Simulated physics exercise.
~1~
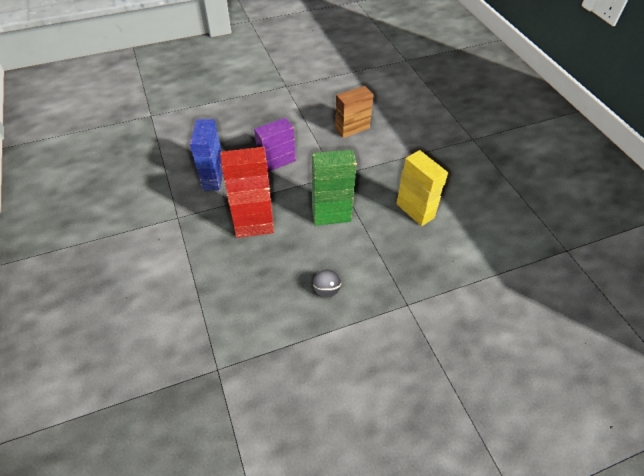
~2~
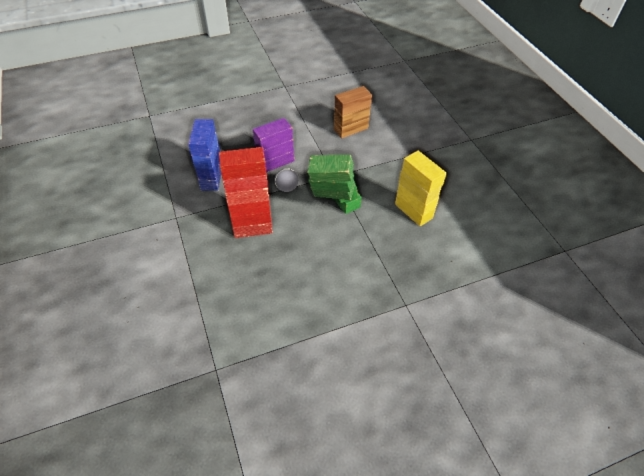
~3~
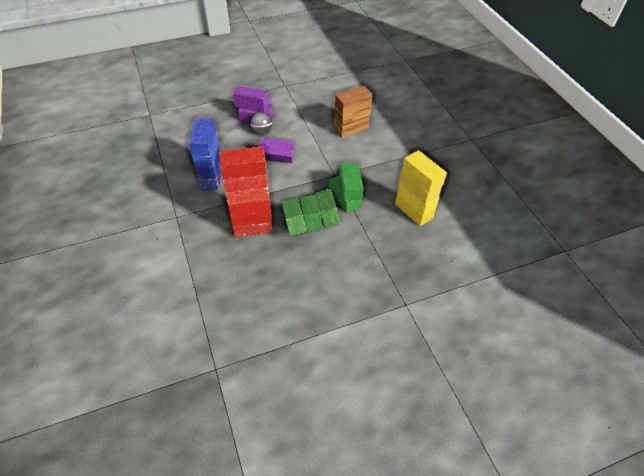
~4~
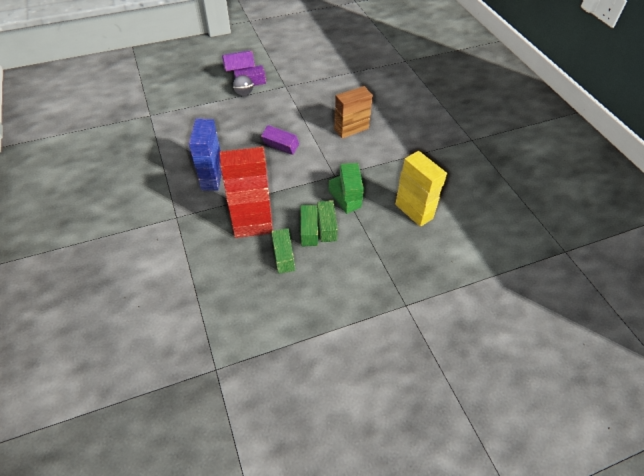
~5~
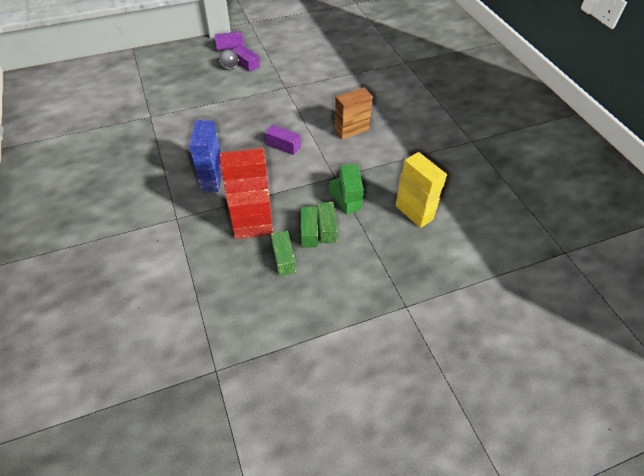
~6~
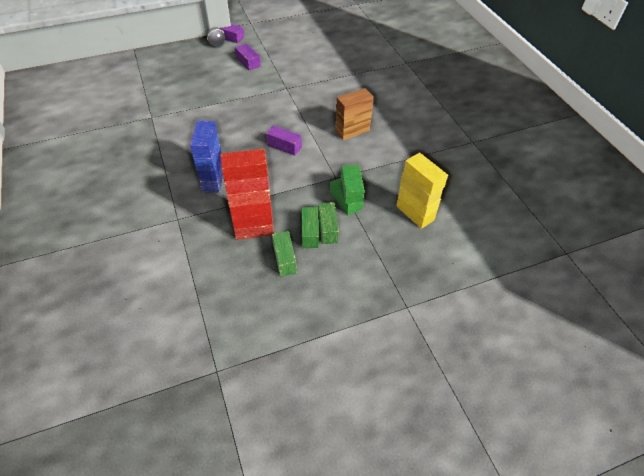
On a grey tiled floor, a steel ball rolls away from the viewer into six small block towers, toppling much of the green one and then the purple one, and rolls on toward the white baseboard with purple blocks, while the red, blue, yellow and orange towers stay standing.
